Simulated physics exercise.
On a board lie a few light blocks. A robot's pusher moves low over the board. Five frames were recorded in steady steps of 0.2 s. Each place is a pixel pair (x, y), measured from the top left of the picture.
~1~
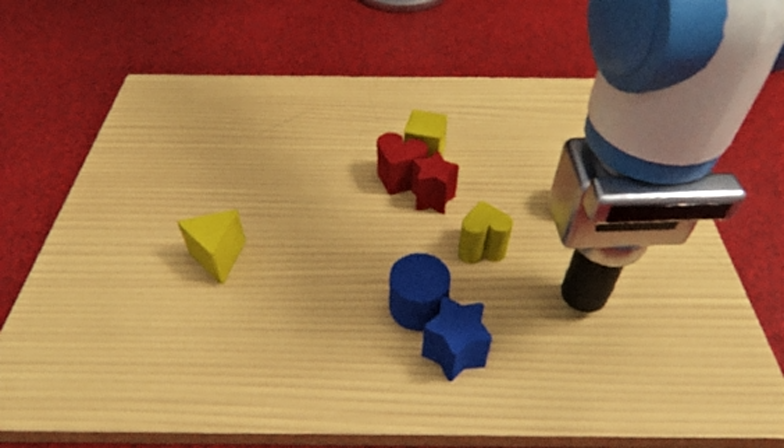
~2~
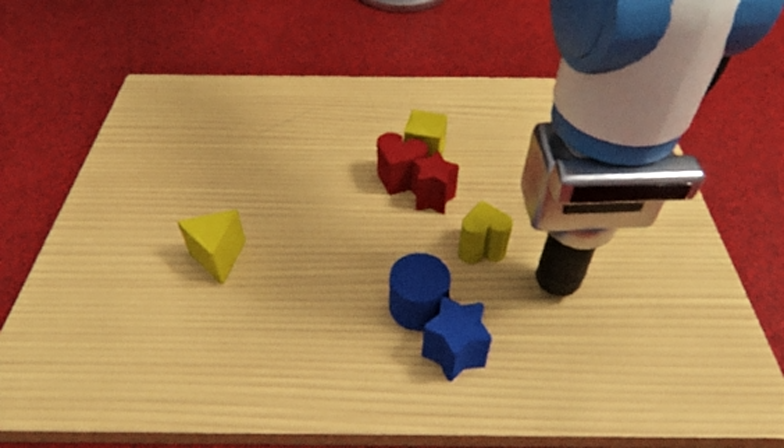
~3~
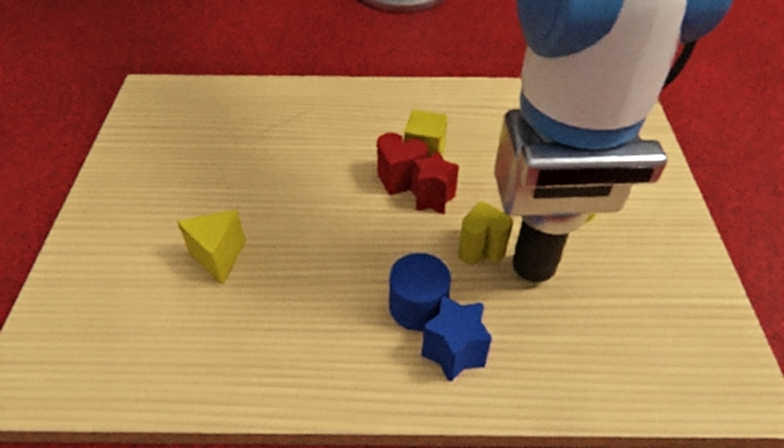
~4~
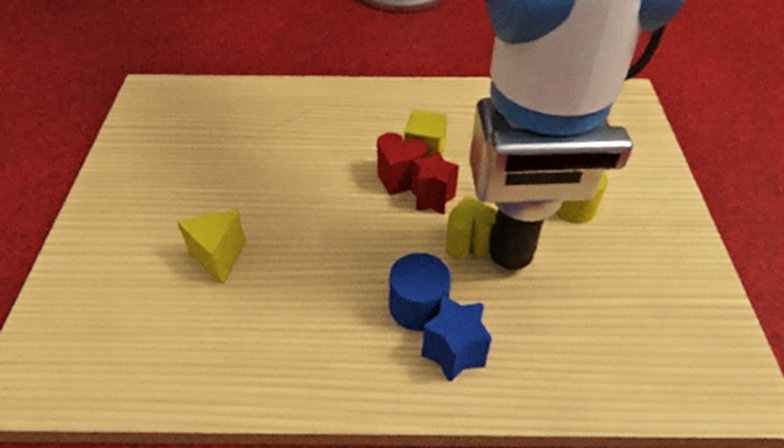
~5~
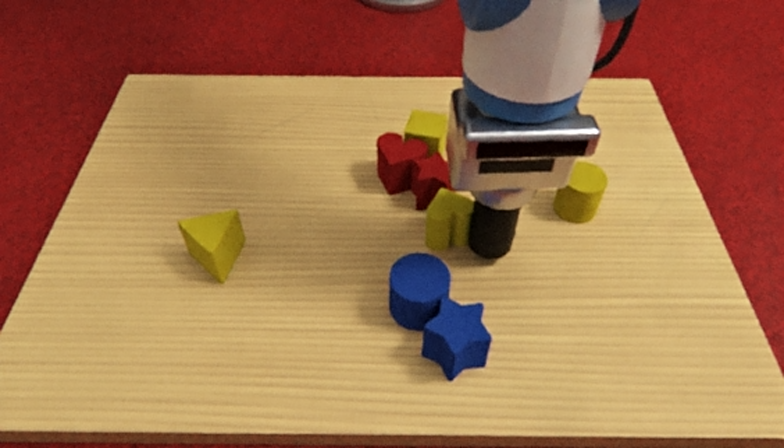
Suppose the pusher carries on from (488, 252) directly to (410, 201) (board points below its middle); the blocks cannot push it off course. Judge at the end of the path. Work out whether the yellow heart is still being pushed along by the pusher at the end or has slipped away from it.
Prediction: Slipped aside.
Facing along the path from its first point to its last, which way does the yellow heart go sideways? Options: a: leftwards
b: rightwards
The correct letter is a.
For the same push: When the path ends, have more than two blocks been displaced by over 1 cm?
Yes
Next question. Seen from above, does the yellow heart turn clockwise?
Short answer: No.
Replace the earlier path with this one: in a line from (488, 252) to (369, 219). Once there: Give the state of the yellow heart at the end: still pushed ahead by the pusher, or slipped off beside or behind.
I'm fairly sure the yellow heart rides along ahead of the pusher to the very end.
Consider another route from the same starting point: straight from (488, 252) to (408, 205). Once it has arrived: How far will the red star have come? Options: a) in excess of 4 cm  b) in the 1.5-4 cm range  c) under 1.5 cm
b.
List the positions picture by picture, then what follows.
Pusher tip (584, 295); block tops, red heart (401, 147); yellow four-sided block (426, 123); red star (435, 167); yellow heart (487, 218), in the first picture.
Pusher (558, 279); blocks unchanged, in the second picture.
Pusher (534, 266); blocks unchanged, in the third picture.
Pusher (511, 254); yellow heart (473, 213), in the fourth picture.
Pusher (490, 243); red heart (401, 147); yellow four-sided block (426, 123); red star (435, 167); yellow heart (450, 204), in the fifth picture.
On the path given first. Halfway along, pusher (448, 217); red heart (397, 144); red star (431, 164); yellow heart (409, 193), turned 50° anticlockwise.
At the end, pusher (410, 193); red heart (368, 121), turned 20° clockwise; yellow four-sided block in place; red star (394, 141); yellow heart (386, 188), turned 120° anticlockwise.
